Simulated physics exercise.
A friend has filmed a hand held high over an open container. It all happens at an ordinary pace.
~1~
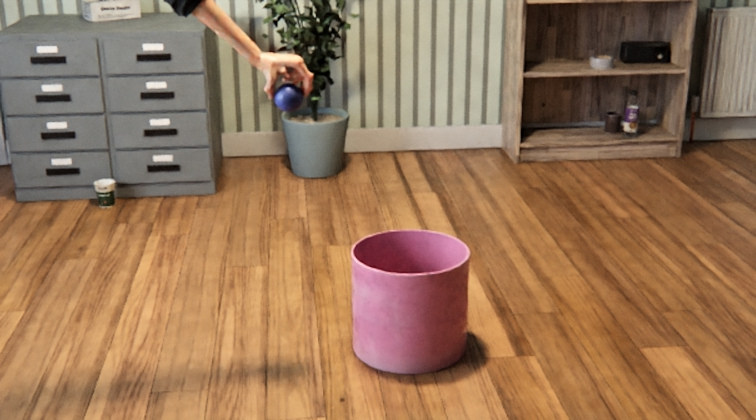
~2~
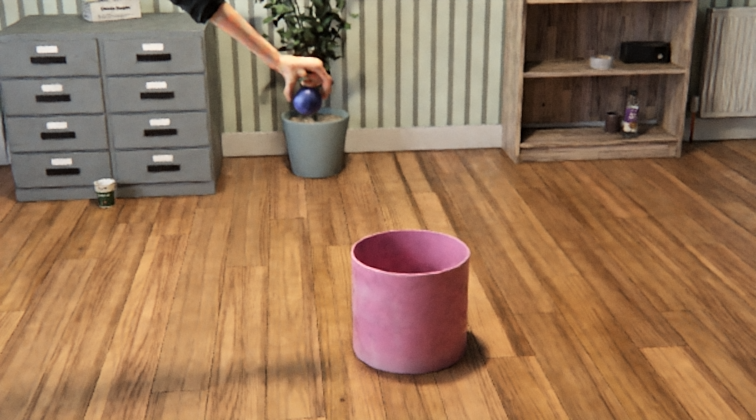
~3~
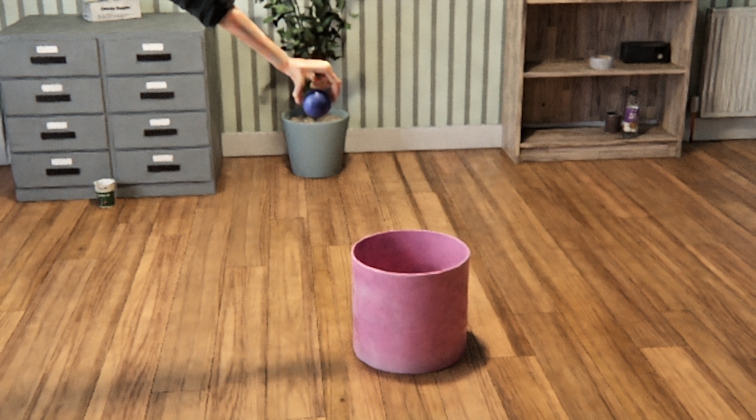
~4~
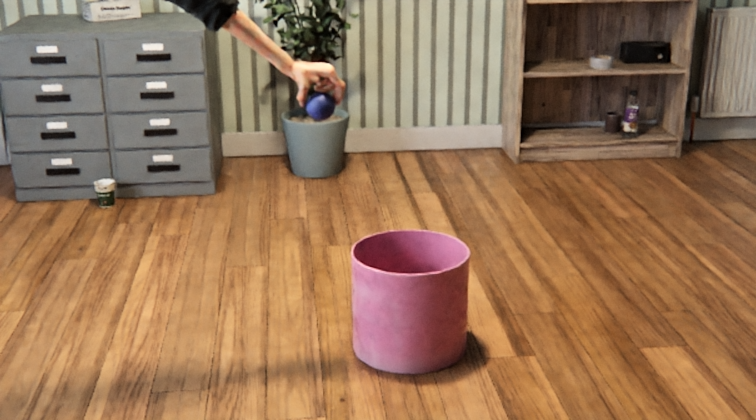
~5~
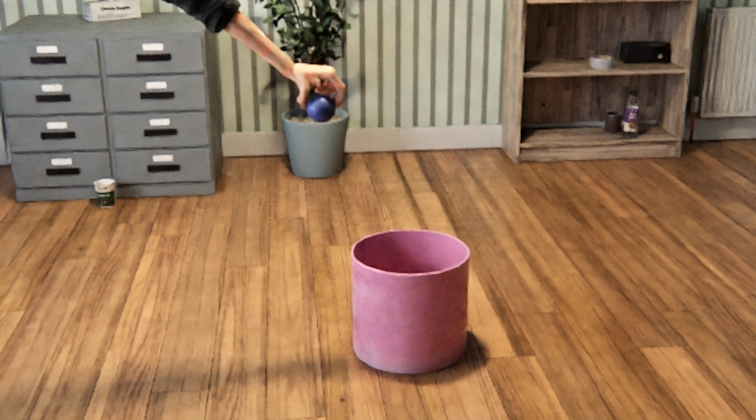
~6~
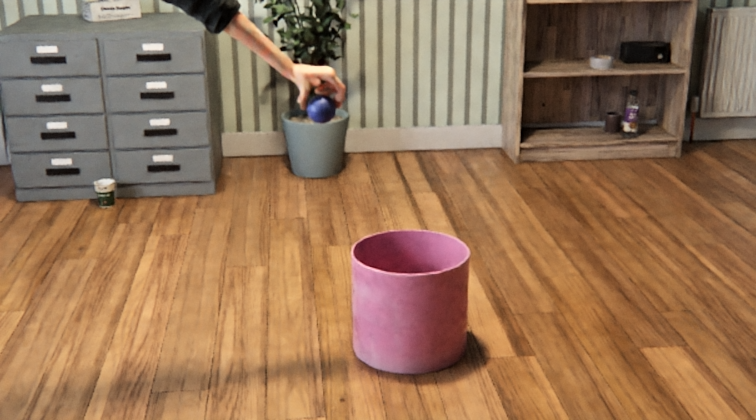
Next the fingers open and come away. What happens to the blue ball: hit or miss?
The blue ball falls beside it.
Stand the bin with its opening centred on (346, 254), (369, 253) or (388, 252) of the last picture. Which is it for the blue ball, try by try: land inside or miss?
In turn it lands inside; drops into the container; is not caught.
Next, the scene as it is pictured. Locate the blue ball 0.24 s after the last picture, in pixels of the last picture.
Around (323, 179).
Then, 0.24 s later than the last frame, blue ball dropping near (323, 180).
When it is over, the blue ball ends up outside, near (328, 338).
